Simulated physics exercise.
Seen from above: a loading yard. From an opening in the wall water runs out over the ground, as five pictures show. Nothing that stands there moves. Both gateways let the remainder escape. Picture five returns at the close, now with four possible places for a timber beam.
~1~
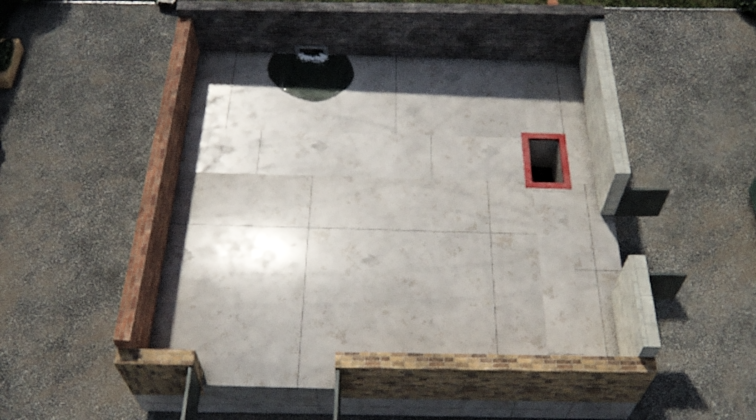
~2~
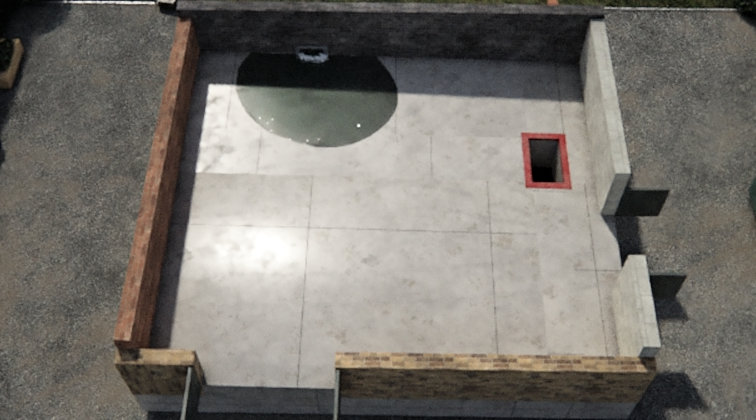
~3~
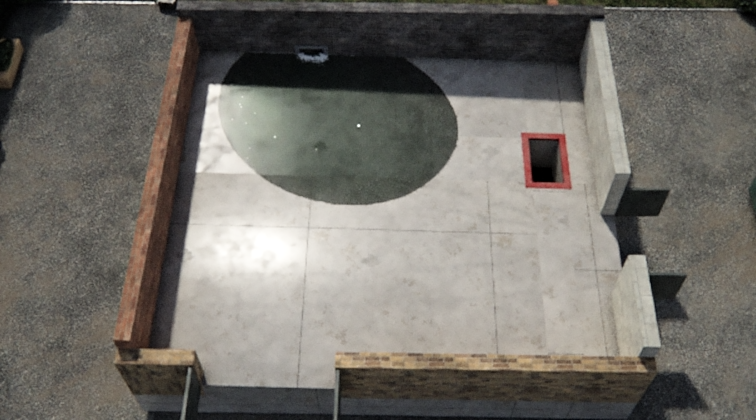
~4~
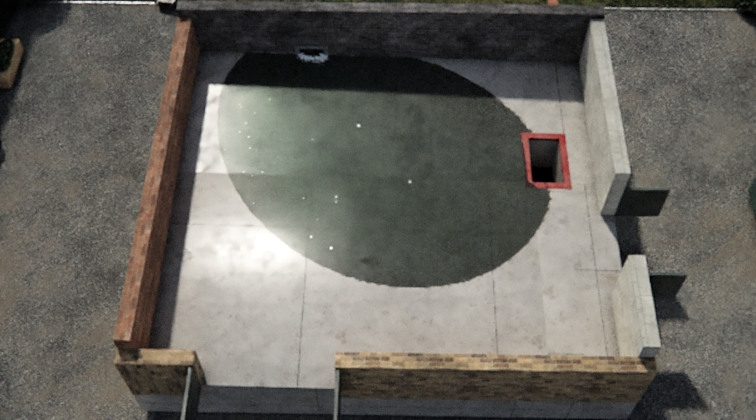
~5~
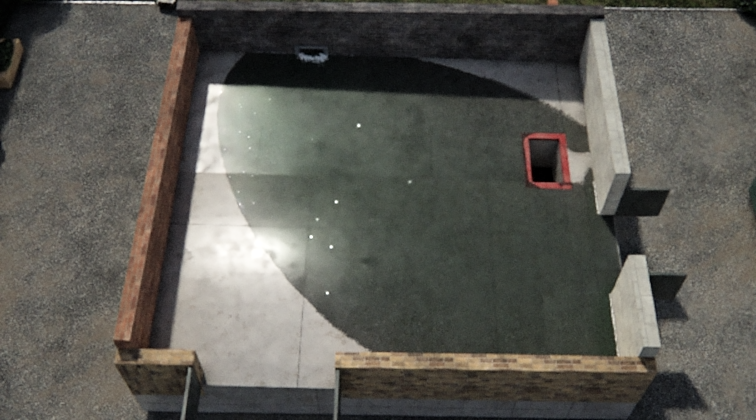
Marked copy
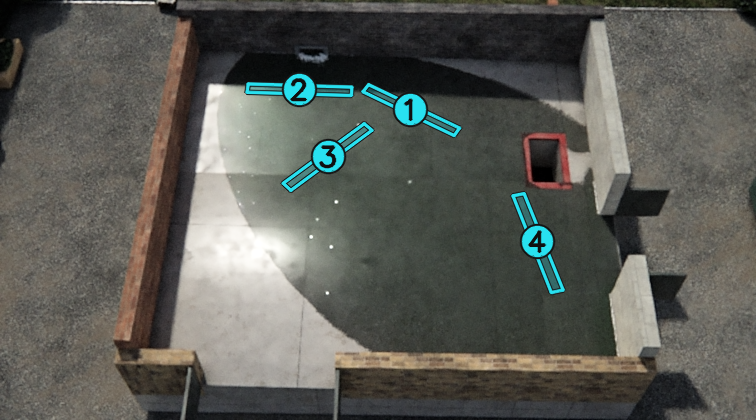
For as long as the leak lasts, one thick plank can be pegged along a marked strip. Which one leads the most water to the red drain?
Take 2.
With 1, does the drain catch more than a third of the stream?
No.
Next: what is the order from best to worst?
2, 3, 4, 1.
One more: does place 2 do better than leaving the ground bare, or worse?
Better.
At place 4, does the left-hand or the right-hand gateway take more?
The right one.
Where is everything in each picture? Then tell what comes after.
In the first picture, outfall at (311, 50); red drain at (546, 160); open gate at (605, 253); open gate at (271, 372); 3 % of the ground under water, visible out to (332, 92); red drain still dry.
In the second picture, 11 % of the ground under water, visible out to (315, 144); red drain still dry.
In the third picture, 25 % of the ground under water, visible out to (376, 200); red drain still dry.
In the fourth picture, 46 % of the ground under water, visible out to (504, 256); red drain taking water.
In the fifth picture, 68 % of the ground under water, visible out to (599, 339); red drain taking water.
In cyan, 1 from (365, 88) to (456, 131); 2 from (247, 88) to (351, 91); 3 from (287, 186) to (368, 126); 4 from (518, 194) to (557, 291).
With 1, about 14 % of the stream goes into the red drain, about 86 % out by the gates.
With 2, about 40 % of the stream goes into the red drain, about 58 % out by the gates.
With 3, about 30 % of the stream goes into the red drain, about 70 % out by the gates.
With 4, about 21 % of the stream goes into the red drain, about 77 % out by the gates.
